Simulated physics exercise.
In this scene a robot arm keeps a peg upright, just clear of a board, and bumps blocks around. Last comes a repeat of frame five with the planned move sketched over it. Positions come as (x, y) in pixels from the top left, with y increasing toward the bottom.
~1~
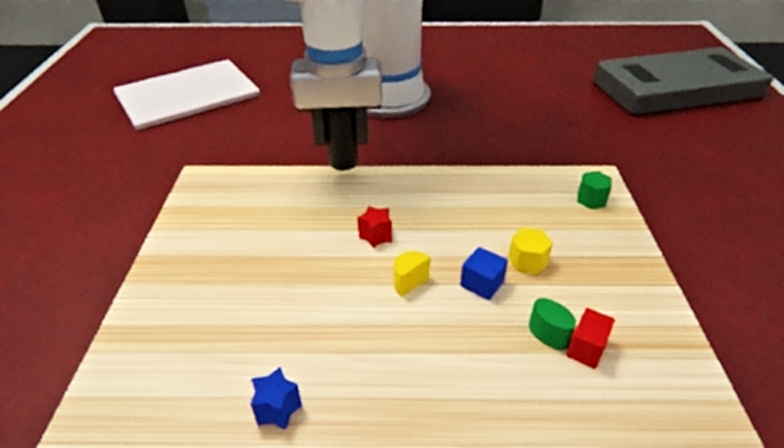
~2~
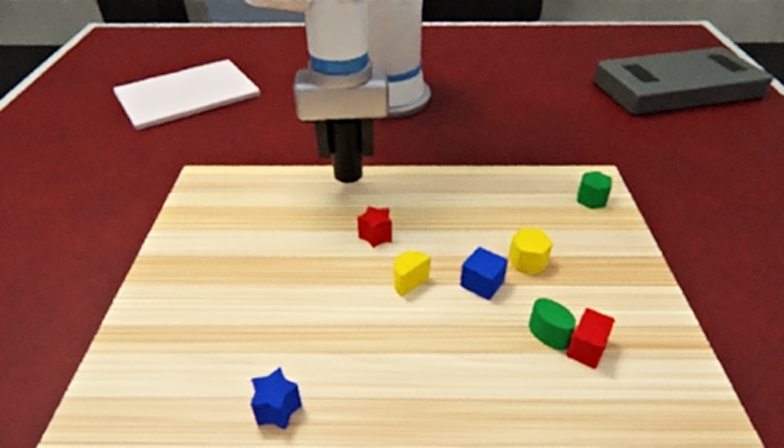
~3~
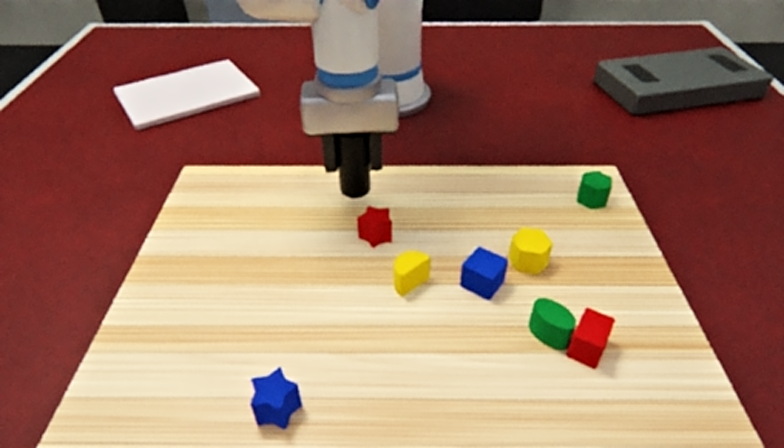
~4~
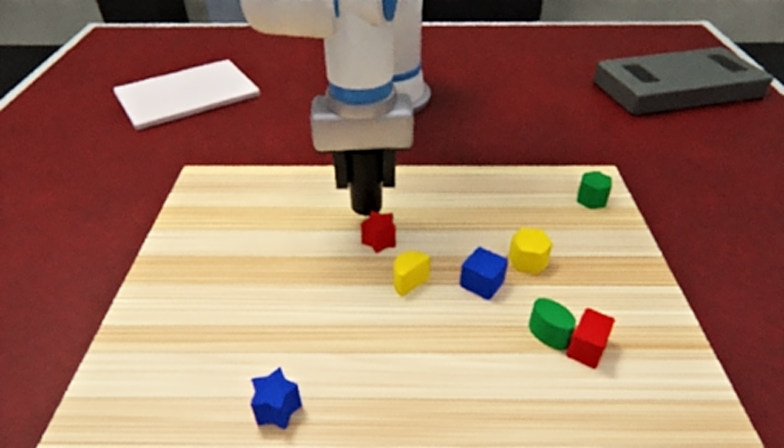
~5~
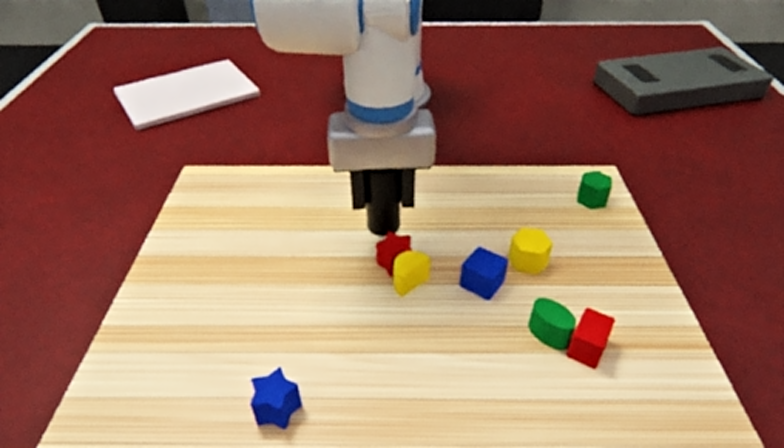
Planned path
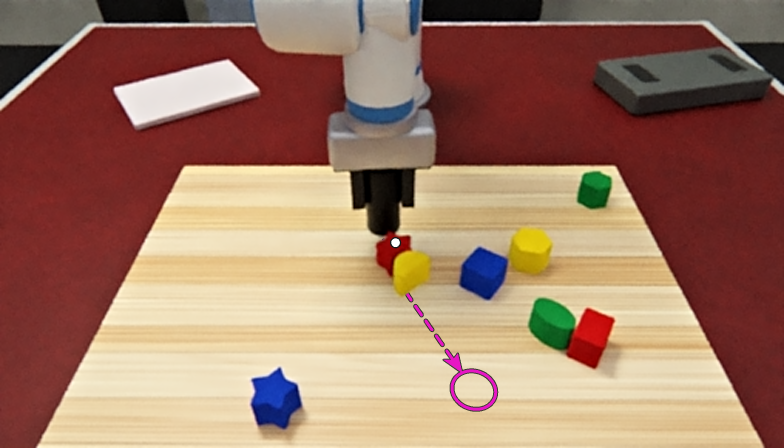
On a pale wooden board, a robot arm lowers its dark peg toward a red star and nudges it beside a yellow block.
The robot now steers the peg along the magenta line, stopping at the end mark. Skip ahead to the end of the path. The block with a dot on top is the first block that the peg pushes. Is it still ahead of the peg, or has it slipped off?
It keeps leading.
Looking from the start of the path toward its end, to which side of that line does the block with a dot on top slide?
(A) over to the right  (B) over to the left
B
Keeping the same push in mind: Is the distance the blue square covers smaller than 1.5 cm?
The answer is yes.
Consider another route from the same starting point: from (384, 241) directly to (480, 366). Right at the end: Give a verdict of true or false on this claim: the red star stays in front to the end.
This is true.
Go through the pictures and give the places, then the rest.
In the first picture, peg's lower end at (344, 163); red star at (376, 215); yellow D-shaped block at (410, 261); blue square at (485, 262).
In the second picture, peg at (348, 175); blocks still.
In the third picture, peg at (355, 189); blocks still.
In the fourth picture, peg at (367, 206); red star at (379, 221).
In the fifth picture, peg at (384, 226); red star at (396, 243); yellow D-shaped block at (410, 261); blue square at (485, 262).
Drawn move, from (384, 241) via (416, 307), ending at (474, 390); the dot is on the red star.
The first path, step by step. One third of the way, peg at (401, 269); red star at (424, 285), turned 35° anticlockwise; yellow D-shaped block at (449, 298), turned 15° anticlockwise.
Two thirds of the way, peg at (435, 318); red star at (463, 334), turned 65° anticlockwise; yellow D-shaped block at (498, 333), turned 65° anticlockwise.
At the end, peg at (476, 375); red star at (515, 386), turned 75° anticlockwise; yellow D-shaped block at (527, 349), turned 100° anticlockwise; blue square still.
